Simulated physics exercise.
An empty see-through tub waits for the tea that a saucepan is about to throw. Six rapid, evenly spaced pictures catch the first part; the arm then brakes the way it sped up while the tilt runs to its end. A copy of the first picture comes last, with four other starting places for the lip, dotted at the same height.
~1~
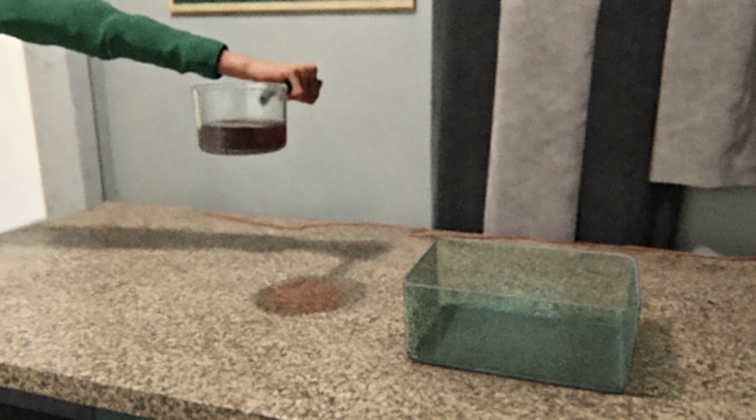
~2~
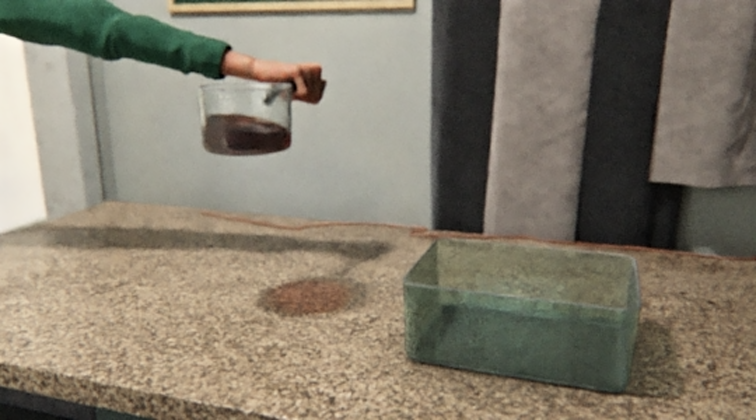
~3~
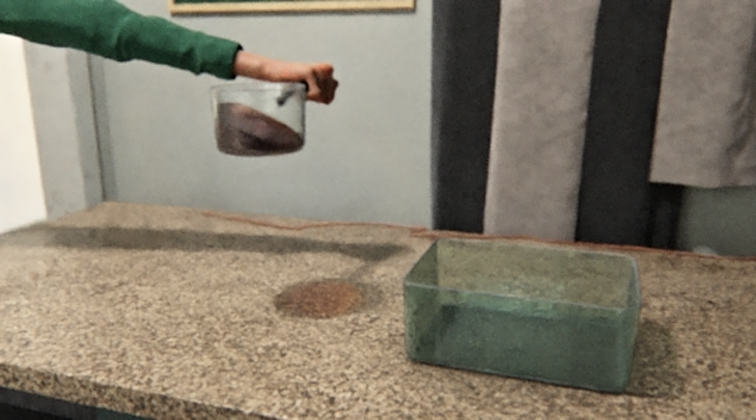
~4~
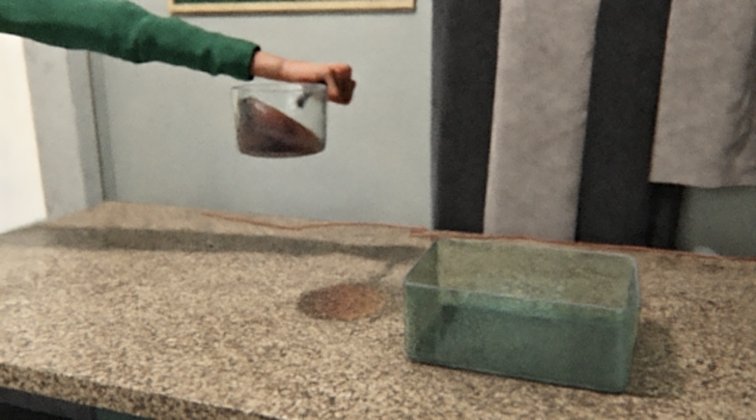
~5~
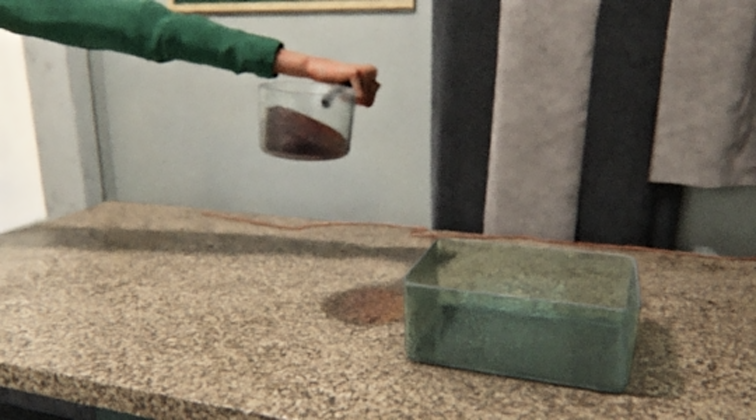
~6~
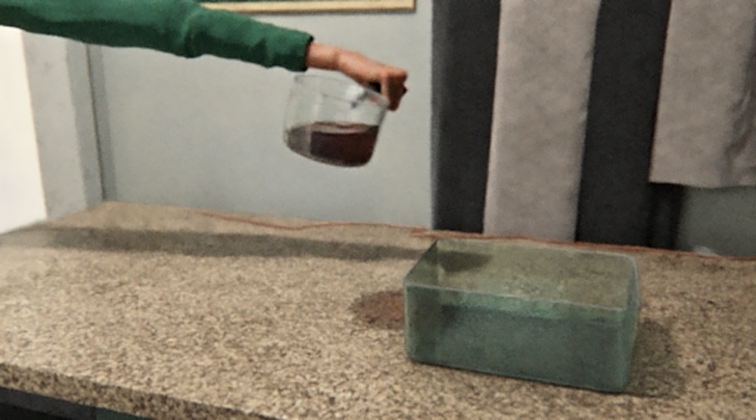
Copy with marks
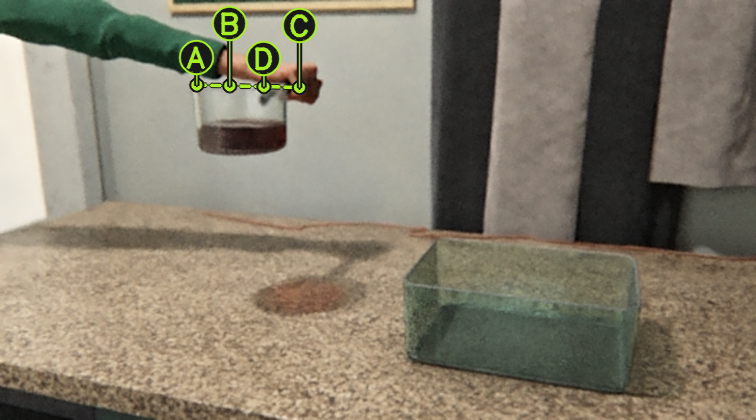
Clear saucepan of dark tea moving right in a green-sleeved arm's grip, liquid sloshing, then tilting slightly near an empty see-through tub.
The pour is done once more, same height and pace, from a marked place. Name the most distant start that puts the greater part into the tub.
Place B.
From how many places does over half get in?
Three of them.
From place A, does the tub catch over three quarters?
No, it does not.
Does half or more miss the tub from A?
Yes, that goes wrong.
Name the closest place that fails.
A it is.
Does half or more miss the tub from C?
No.
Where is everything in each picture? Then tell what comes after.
Upright, lip at (280, 87); tub from (406, 356) to (629, 390); nothing has left yet.
Upright, lip at (285, 87); nothing has left yet.
Upright, lip at (299, 87); nothing has left yet.
Upright, lip at (321, 88); nothing has left yet.
Tipped about 5°, lip at (350, 92); nothing has left yet.
Tipped about 16°, lip at (384, 104); nothing has left yet.
On the marked copy, A at (196, 85); B at (229, 85); C at (299, 87); D at (263, 86).
With A, about 35 % lands in the tub, 61 % falls short and 4 % goes beside or beyond.
With B, about 62 % lands in the tub, 32 % falls short and 6 % goes beside or beyond.
With C, about 89 % lands in the tub, 5 % falls short and 5 % goes beside or beyond.
With D, about 84 % lands in the tub, 7 % falls short and 9 % goes beside or beyond.
